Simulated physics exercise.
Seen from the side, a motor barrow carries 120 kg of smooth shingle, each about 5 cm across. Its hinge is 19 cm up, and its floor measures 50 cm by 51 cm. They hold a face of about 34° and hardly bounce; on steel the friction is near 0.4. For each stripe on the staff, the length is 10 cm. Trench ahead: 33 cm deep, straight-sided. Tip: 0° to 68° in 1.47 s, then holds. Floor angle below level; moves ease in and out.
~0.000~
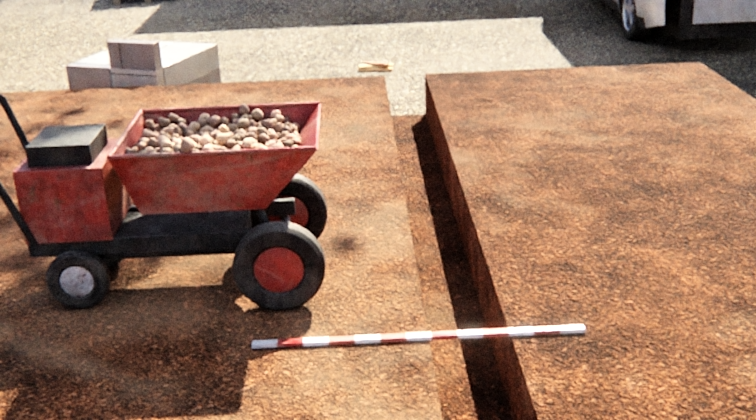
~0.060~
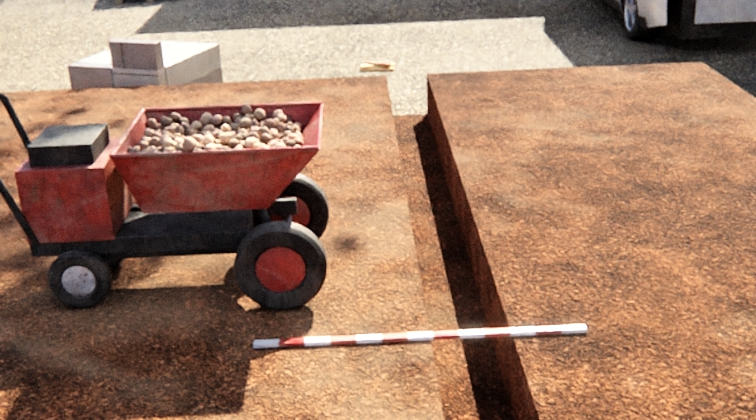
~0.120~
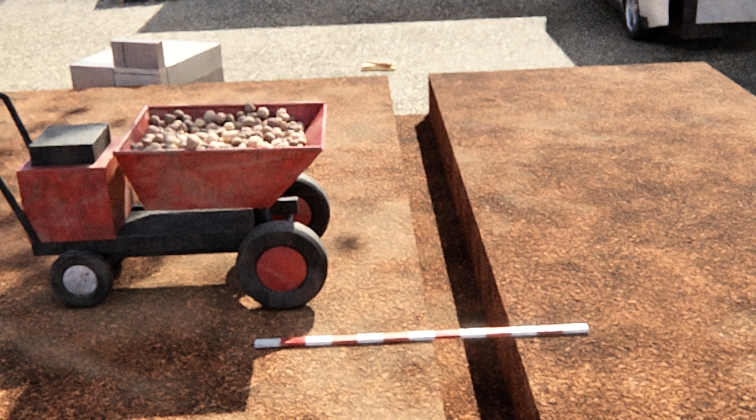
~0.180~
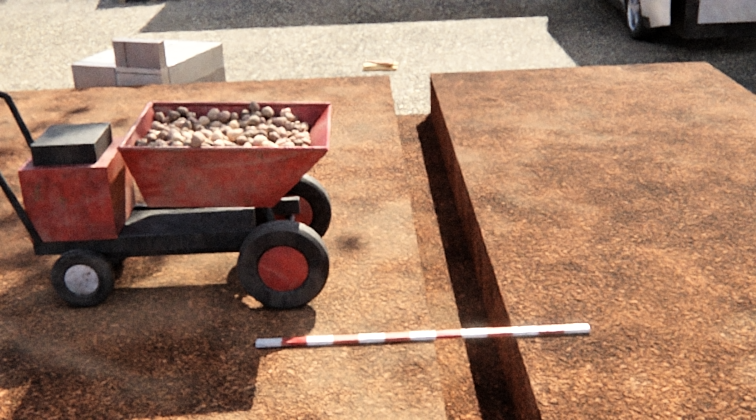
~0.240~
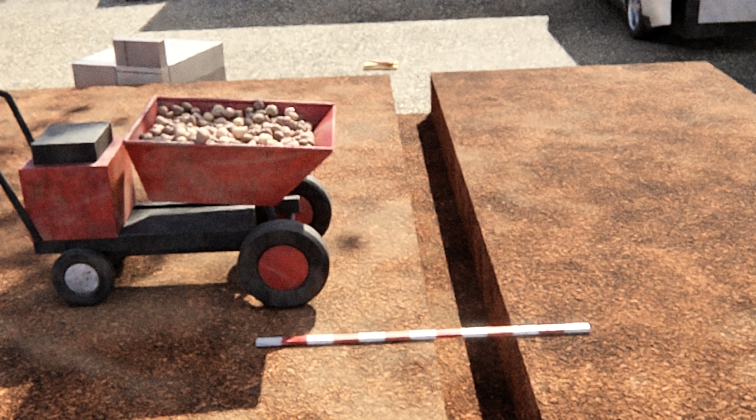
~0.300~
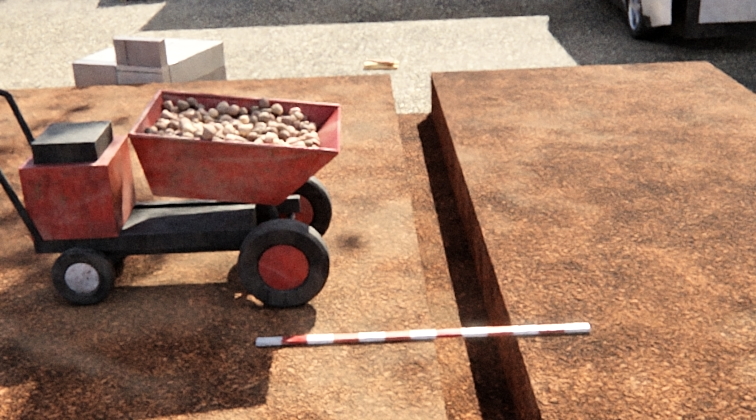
Red motor barrow loaded with smooth stones edging slightly right beside a trench, then gradually tilting its skip forward, rear end rising.
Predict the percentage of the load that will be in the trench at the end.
Predicted: Roughly 96 %.
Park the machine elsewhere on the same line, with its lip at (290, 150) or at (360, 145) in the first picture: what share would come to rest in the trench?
Roughly 95 percent for the first, and 55 percent for the second.
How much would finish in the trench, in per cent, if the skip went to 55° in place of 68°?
It comes out at about 80 percent.
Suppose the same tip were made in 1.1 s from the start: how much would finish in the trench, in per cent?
Something close to 90 per cent.
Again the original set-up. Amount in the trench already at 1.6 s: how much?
Roughly 55% by that time.
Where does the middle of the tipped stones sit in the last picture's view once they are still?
The tipped stones centre close to (462, 313).
After 1.1 s the floor is at 57°; 99 % in the skip, 1 % short of the trench, 1 % in the trench; the foremost stones are at (426, 215).
After 1.6 s the floor is at 68°; 40 % in the skip, 57 % in the trench, 2 % past the trench; the foremost stones are at (524, 261).
After 1.9 s the floor is at 68°; 14 % in the skip, 83 % in the trench, 4 % past the trench; the foremost stones are at (569, 249).
After 3.9 s the floor is at 68°; 0 % in the skip, 96 % in the trench, 4 % past the trench; the foremost stones are at (593, 249).
